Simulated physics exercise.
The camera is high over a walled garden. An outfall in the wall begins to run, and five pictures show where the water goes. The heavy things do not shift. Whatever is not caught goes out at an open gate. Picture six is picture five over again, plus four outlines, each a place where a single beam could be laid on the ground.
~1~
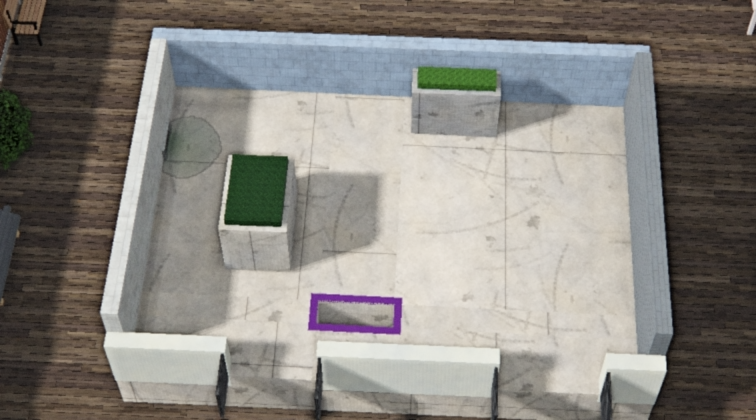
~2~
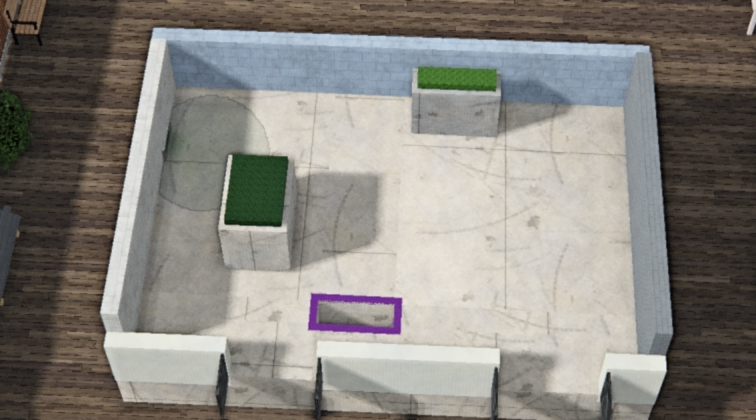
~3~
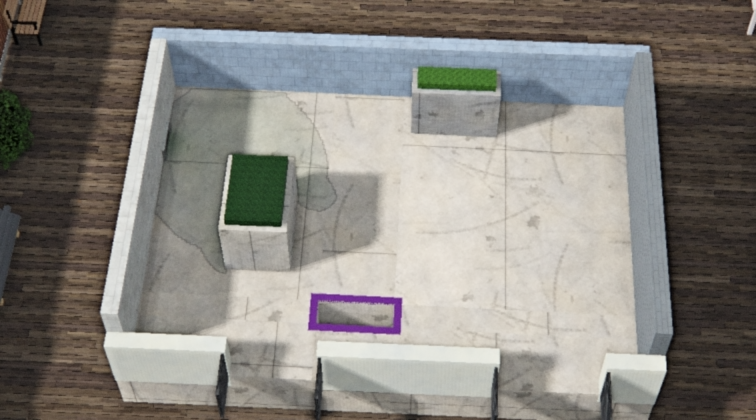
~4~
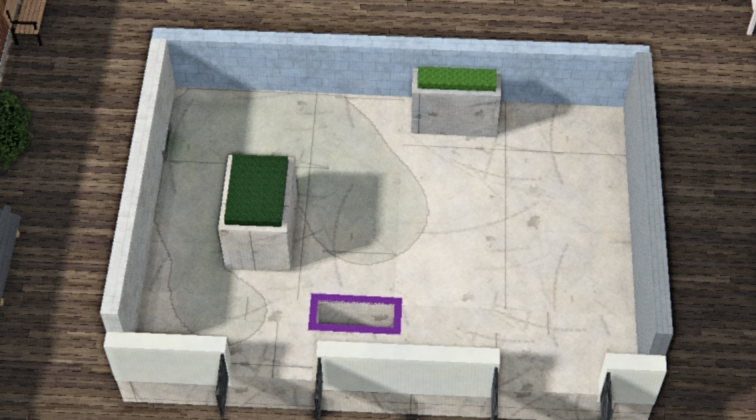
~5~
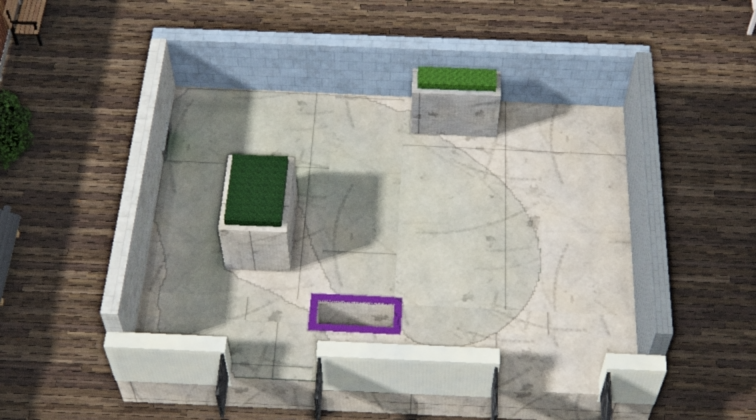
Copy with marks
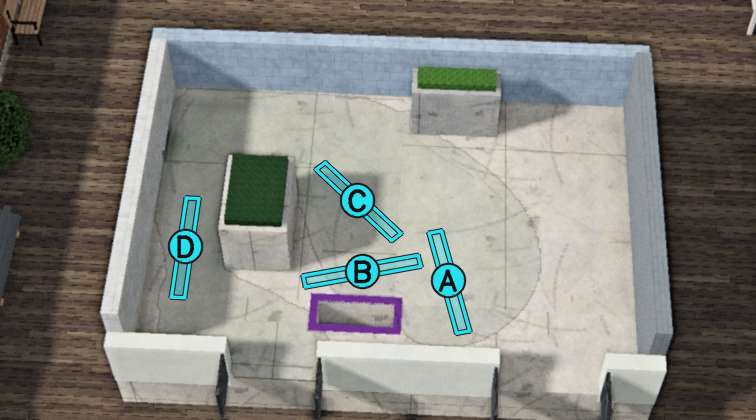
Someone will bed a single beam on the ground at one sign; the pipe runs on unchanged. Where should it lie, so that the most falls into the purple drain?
C beats the others.
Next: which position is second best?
It is A.
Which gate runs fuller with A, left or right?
More leaves on the right.
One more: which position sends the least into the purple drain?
It is B.
In cyan, A from (435, 232) to (463, 332); B from (304, 281) to (419, 260); C from (320, 166) to (396, 237); D from (177, 297) to (192, 198).
If A is chosen, about 12 % of the stream goes into the purple drain, about 87 % out by the gates.
If B is chosen, about 3 % of the stream goes into the purple drain, about 97 % out by the gates.
If C is chosen, about 21 % of the stream goes into the purple drain, about 77 % out by the gates.
If D is chosen, about 8 % of the stream goes into the purple drain, about 92 % out by the gates.
